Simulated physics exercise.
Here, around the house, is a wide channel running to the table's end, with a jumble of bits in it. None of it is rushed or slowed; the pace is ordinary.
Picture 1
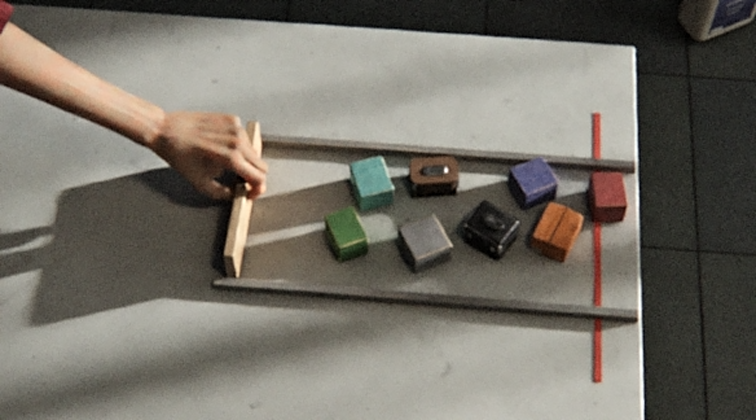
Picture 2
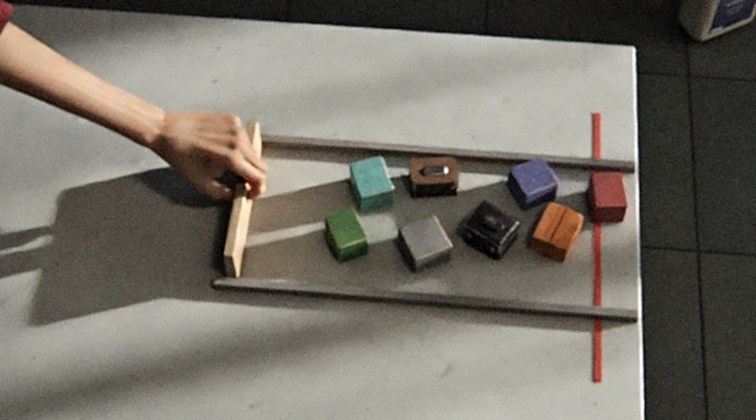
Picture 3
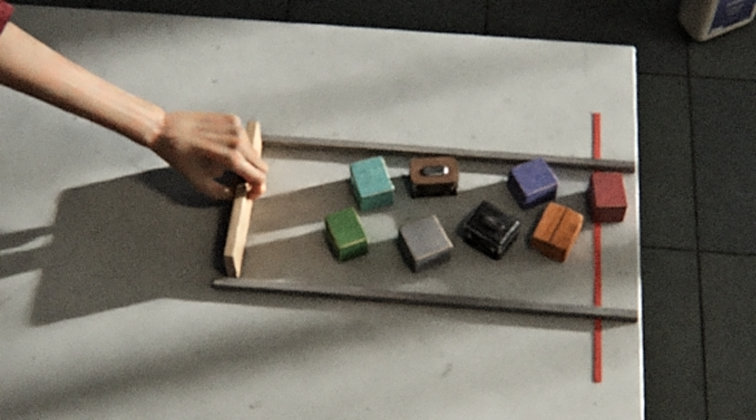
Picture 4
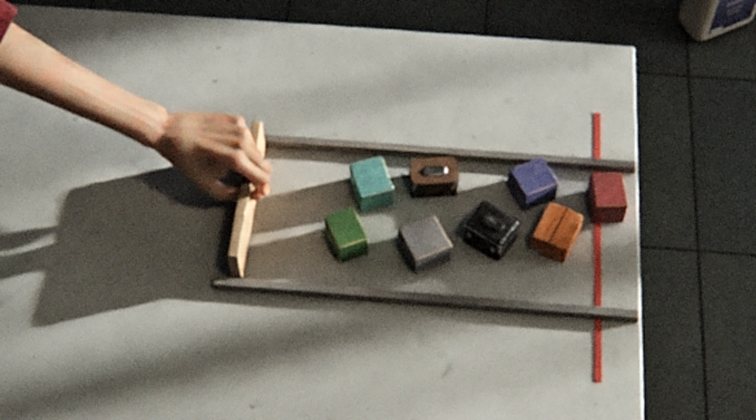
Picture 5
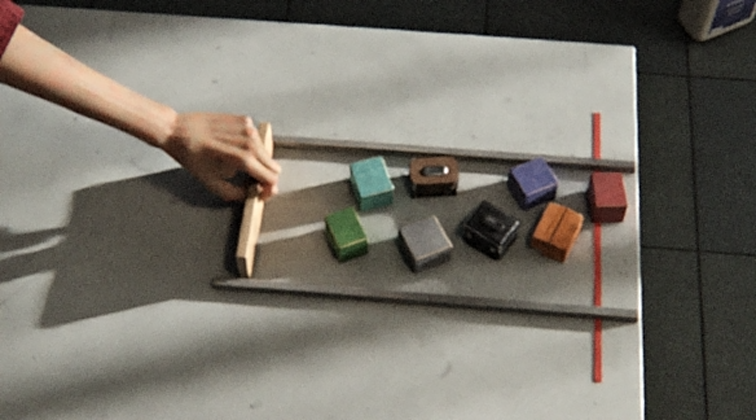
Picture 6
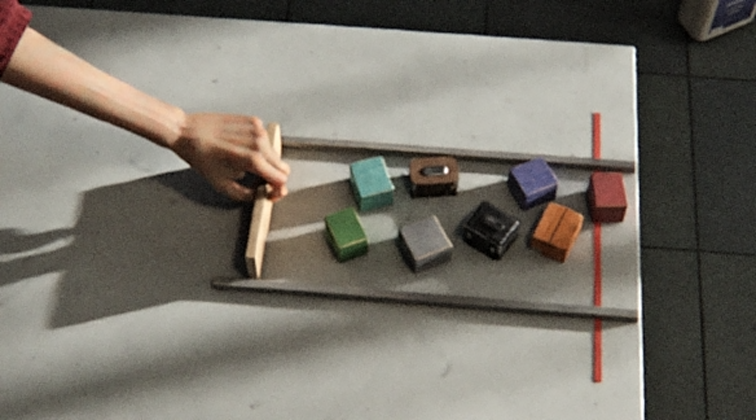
A hand sliding a wooden board slightly right between two rails on a table, the scattered coloured blocks ahead staying still.
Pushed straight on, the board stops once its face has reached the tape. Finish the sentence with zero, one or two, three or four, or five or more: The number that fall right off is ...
The number that fall right off is five or more.
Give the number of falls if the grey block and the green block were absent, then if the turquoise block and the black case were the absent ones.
Result: 4, then 4.
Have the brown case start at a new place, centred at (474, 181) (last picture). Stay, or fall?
Note: From that start it slides off.
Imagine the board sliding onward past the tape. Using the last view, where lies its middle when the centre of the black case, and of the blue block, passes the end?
The middle is at (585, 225) when it's the black case, and at (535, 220) when it's the blue block.
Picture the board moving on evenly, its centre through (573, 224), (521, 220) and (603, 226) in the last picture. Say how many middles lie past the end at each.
Going through the three positions, you'd get 3, 2 and 6.
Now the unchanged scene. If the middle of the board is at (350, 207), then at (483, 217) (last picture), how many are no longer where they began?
The count is 2 at the first point and 8 at the second.
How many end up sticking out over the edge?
0 of them.
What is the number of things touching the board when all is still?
That comes to 2.
A little later, none off yet; red block at rest near (607, 198); orange box at rest near (557, 233); blue block at rest near (533, 184).
When it is over, the number that fall off is five or more; down, grey block, brown case, black case, blue block, orange box and red block.
